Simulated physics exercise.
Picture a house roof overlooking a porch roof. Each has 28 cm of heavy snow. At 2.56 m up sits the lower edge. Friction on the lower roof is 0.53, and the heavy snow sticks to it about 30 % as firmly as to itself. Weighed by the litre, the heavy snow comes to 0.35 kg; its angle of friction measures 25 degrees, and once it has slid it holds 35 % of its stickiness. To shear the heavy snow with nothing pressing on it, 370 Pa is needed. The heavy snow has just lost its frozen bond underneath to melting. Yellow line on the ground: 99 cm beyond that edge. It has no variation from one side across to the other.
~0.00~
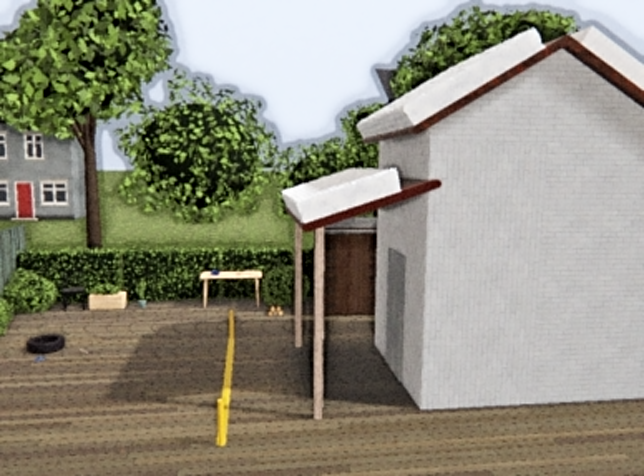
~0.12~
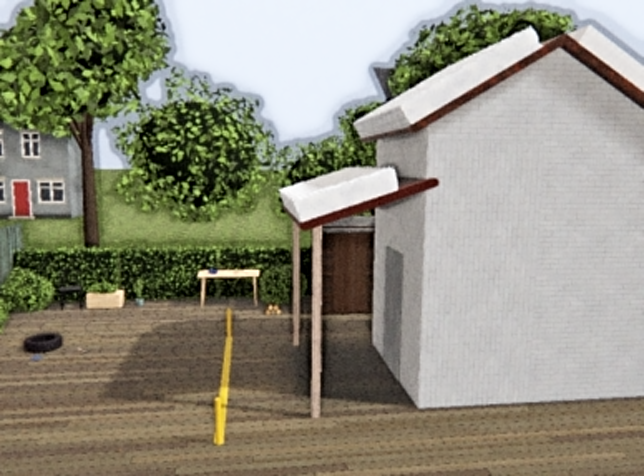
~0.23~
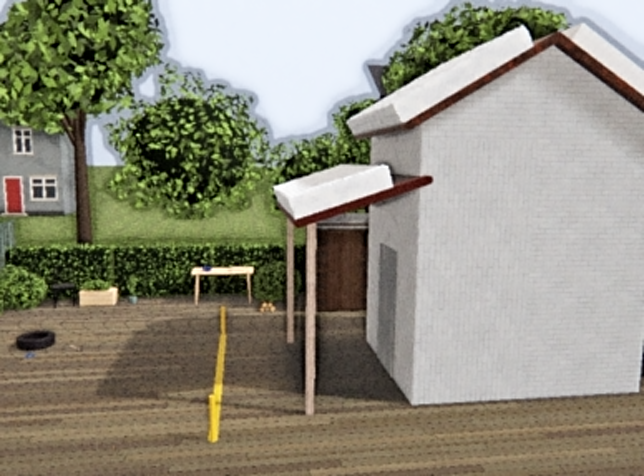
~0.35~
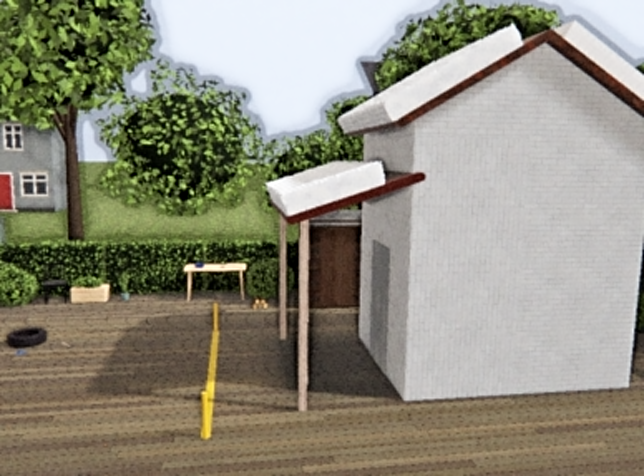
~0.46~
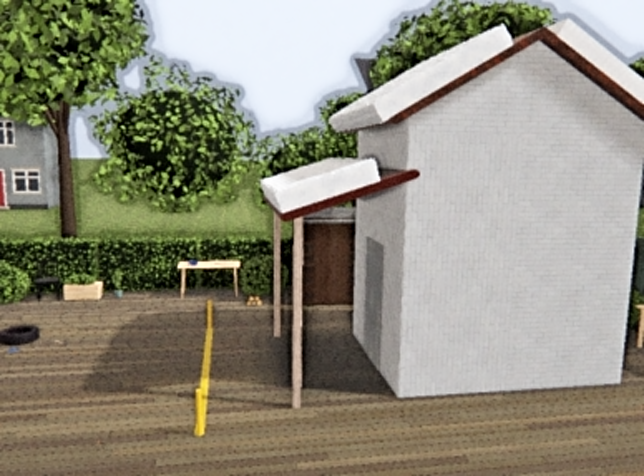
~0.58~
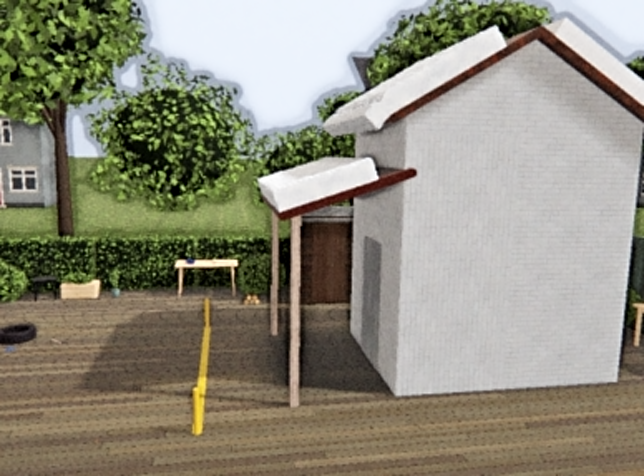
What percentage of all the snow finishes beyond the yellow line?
About 33 %.
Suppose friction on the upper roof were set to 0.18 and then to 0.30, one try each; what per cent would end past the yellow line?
Roughly 50 per cent first, roughly 45 per cent second.
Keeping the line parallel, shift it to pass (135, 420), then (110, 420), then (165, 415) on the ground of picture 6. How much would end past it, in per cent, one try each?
The three tries give 14 %, 10 % and 20 % in turn.
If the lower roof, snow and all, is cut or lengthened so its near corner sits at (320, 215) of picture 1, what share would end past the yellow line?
Estimate: Approx. 35 %.
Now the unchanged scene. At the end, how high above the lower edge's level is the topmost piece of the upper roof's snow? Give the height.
About 0.8 m above the lower edge.
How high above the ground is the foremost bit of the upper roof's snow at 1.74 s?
Height: Approx. 2.8 m.
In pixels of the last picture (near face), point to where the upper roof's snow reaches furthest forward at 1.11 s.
You'll find it somewhere near (328, 166) on the near face.
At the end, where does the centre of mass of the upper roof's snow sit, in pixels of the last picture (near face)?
You'll find it around (215, 338).
After 1.11 s, none is below the lower edge and 0 % is past the line.
After 1.74 s, none is below the lower edge and 0 % is past the line.
After 2.37 s, 29 % is below the lower edge and 0 % is past the line.
After 3.00 s, 57 % is below the lower edge and 27 % is past the line.
After 4.10 s, 60 % is below the lower edge and 33 % is past the line.
